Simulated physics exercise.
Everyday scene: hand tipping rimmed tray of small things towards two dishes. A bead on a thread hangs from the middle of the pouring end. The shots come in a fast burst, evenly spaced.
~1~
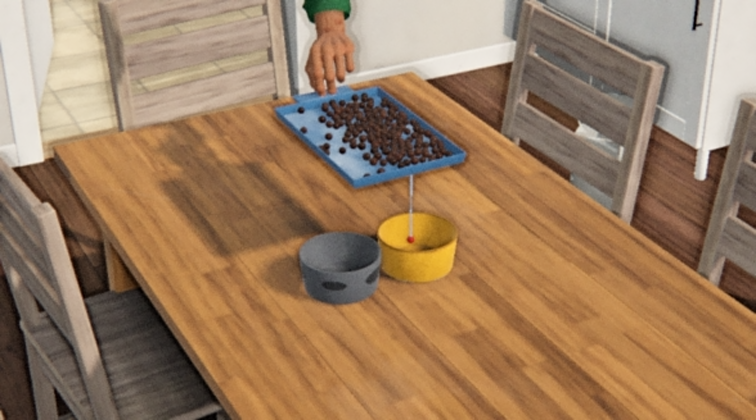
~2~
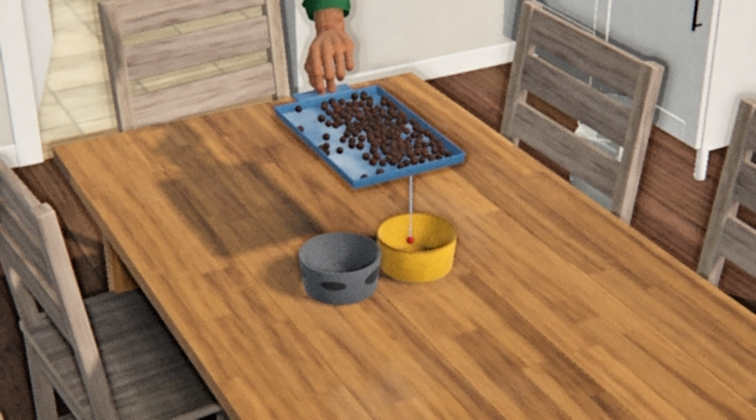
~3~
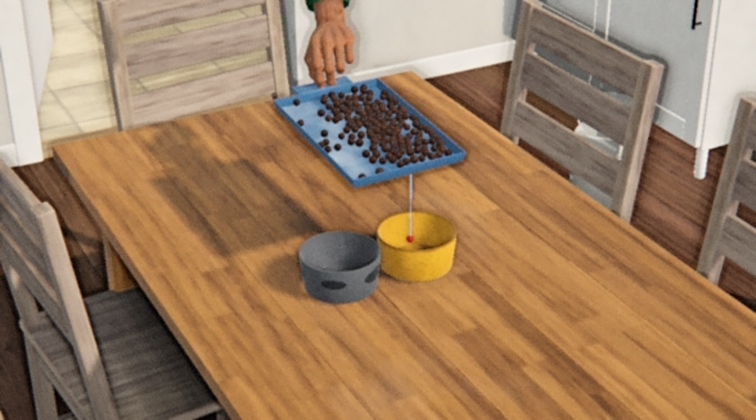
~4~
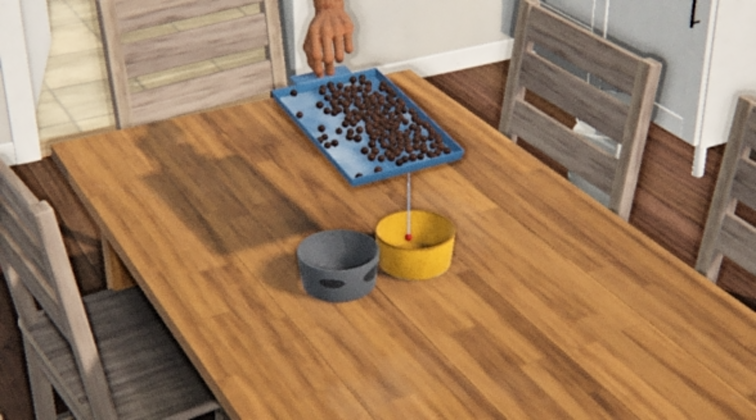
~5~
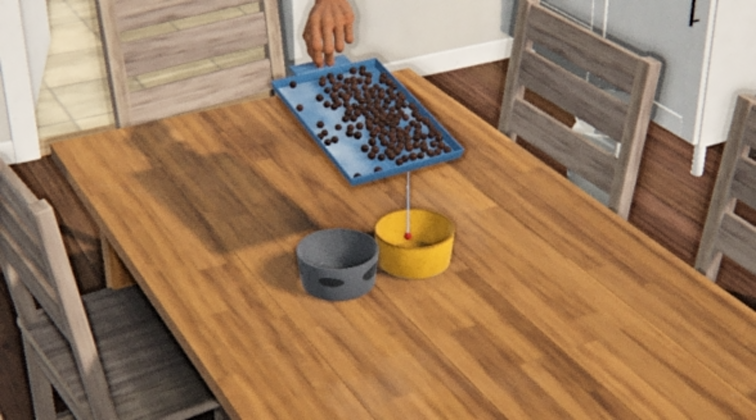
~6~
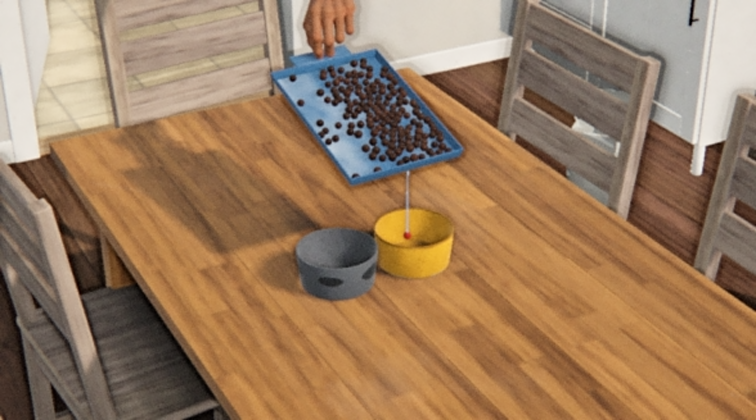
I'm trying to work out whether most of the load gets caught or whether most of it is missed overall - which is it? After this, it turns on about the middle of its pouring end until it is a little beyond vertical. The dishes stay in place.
Most of it gets missed.
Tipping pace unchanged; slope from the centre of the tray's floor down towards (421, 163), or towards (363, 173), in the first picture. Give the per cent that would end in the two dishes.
The first try gives close to 0 percent; the next gives 30 percent.
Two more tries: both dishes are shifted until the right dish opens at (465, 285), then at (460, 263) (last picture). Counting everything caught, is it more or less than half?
For the earlier try a smaller portion is kept, for the later one a larger portion.
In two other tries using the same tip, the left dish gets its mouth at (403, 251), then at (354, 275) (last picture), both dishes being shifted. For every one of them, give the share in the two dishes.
About 50 per cent, then about 90 per cent.
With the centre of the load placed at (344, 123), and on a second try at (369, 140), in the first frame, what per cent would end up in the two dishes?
Roughly 0 per cent, then roughly 0 per cent.
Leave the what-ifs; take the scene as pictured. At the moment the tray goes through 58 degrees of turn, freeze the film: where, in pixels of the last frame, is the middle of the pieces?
The middle of the load sits near (398, 156).
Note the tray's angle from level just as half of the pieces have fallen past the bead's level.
Roughly 75 degrees from level.
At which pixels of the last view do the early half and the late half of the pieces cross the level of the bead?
It passes near (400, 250) first and then near (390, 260).
Soon, tray tipped steeply; most on the tray; a small part outside both; a small part in the air.
A while on, tray tipped right over; a stray few on the tray; a stray few in the right dish; nearly all outside both; a small part in the air.
Towards the end, tray tipped past a quarter turn; a stray few in the left dish; a stray few in the right dish; nearly all outside both.
Finally, tray tipped past a quarter turn; a stray few in the left dish; a stray few in the right dish; nearly all outside both.
